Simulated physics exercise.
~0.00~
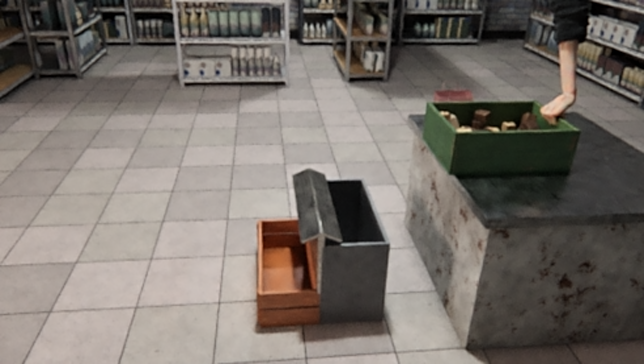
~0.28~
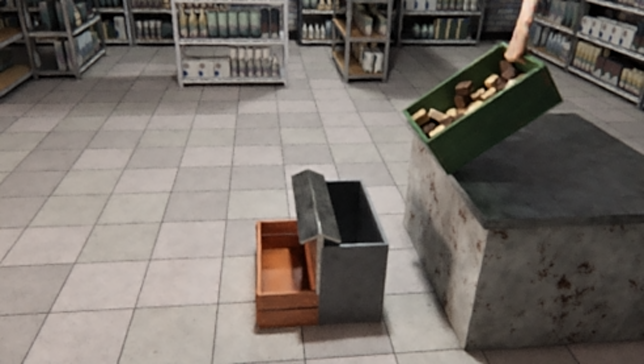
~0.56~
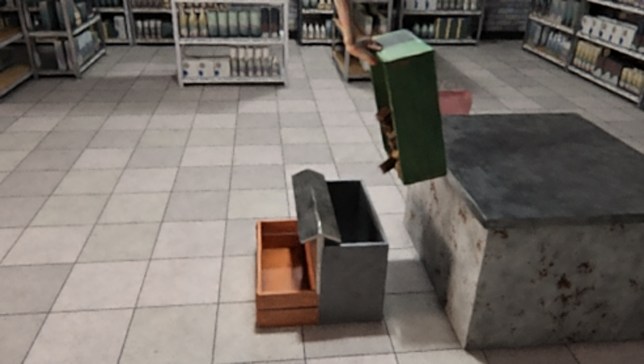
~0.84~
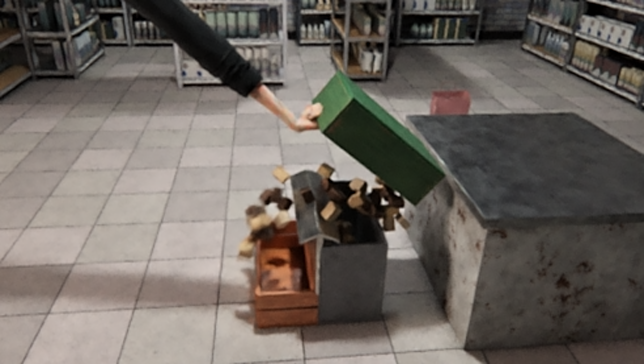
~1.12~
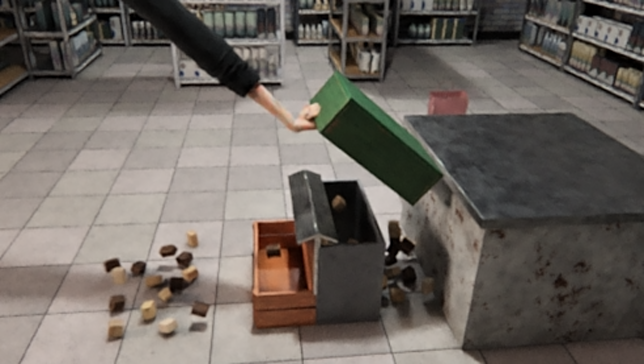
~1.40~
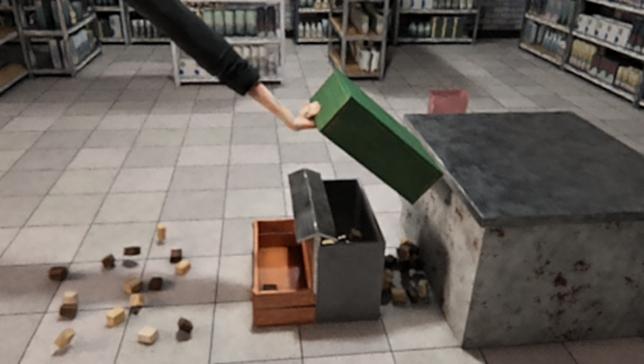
A green box full of small wooden blocks sits at the end of a dark-topped, stained bench on the right, seen from slightly above in a tiled room lined with stocked shelves. Below it stand an open grey tote and, to its left, an orange bin, with a sloping ridge between them. A hand lifts the green box, tilts it and swings it left past the bench's edge. The arm tips it well over, and blocks pour onto the tote and ridge. Some land inside, while others scatter across the floor left of the bin and pile between tote and bench, where they finally rest.
